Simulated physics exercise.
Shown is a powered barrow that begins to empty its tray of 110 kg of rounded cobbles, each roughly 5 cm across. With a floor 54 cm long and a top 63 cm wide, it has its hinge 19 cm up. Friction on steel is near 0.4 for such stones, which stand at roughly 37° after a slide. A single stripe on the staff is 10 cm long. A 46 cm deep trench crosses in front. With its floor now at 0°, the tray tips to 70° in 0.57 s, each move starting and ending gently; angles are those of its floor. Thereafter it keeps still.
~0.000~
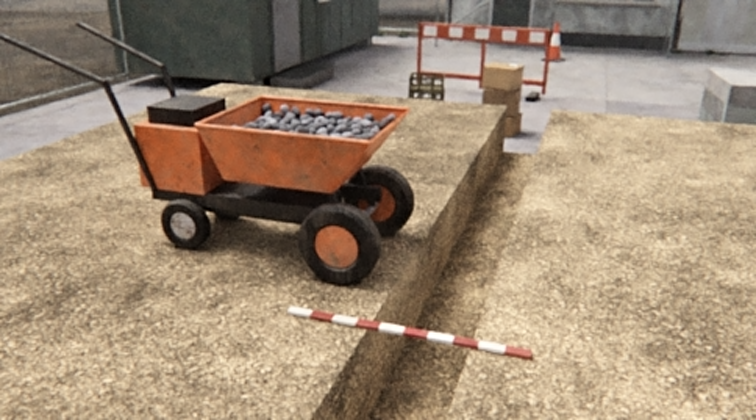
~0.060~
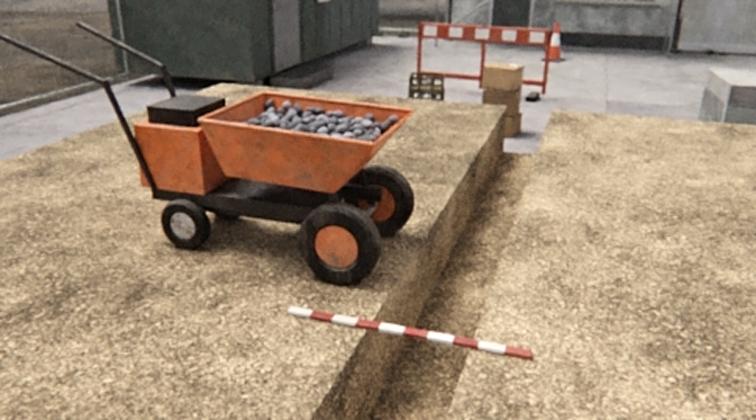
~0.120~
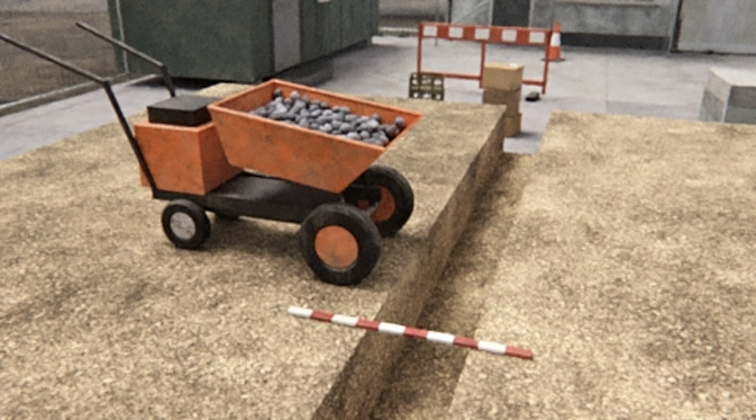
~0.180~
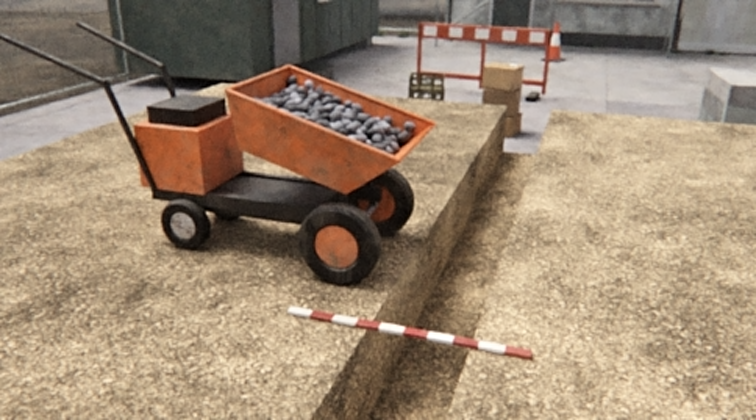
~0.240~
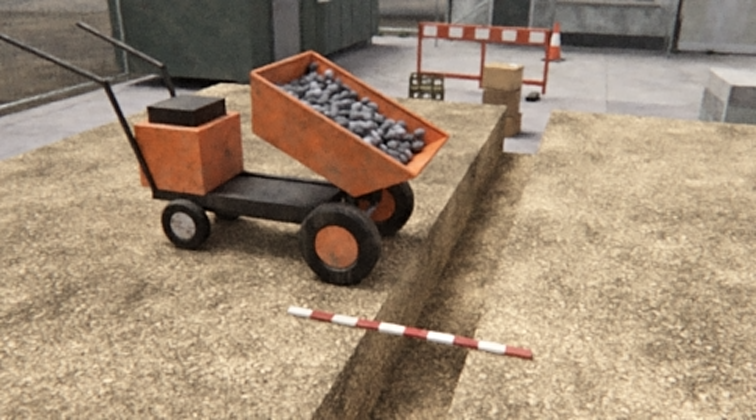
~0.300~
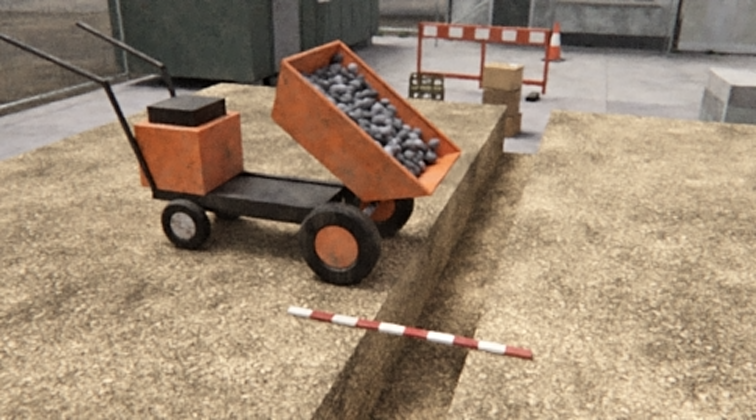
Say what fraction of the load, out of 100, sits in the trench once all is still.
About 30 out of 100.
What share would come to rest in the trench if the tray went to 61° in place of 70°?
Some 25 in a hundred, I'd say.
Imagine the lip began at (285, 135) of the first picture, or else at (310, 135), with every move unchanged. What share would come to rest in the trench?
First spot about 100, second spot about 85 per cent.
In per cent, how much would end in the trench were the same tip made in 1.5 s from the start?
I'd put it at some 55 in a hundred.
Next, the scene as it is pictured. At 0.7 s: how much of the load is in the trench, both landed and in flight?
By that moment, roughly 10 per cent of the load.
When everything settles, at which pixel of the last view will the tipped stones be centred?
The middle should be near (539, 279).
After 0.4 s the floor is at 59°; 100 % in the tray; the foremost stones are at (449, 190).
After 0.7 s the floor is at 70°; 78 % in the tray, 8 % in the trench, 14 % past the trench; the foremost stones are at (527, 263).
After 1.0 s the floor is at 70°; 16 % in the tray, 15 % in the trench, 70 % past the trench; the foremost stones are at (716, 309).
After 3.0 s the floor is at 70°; 0 % in the tray, 30 % in the trench, 70 % past the trench; the foremost stones are past the picture's edge.
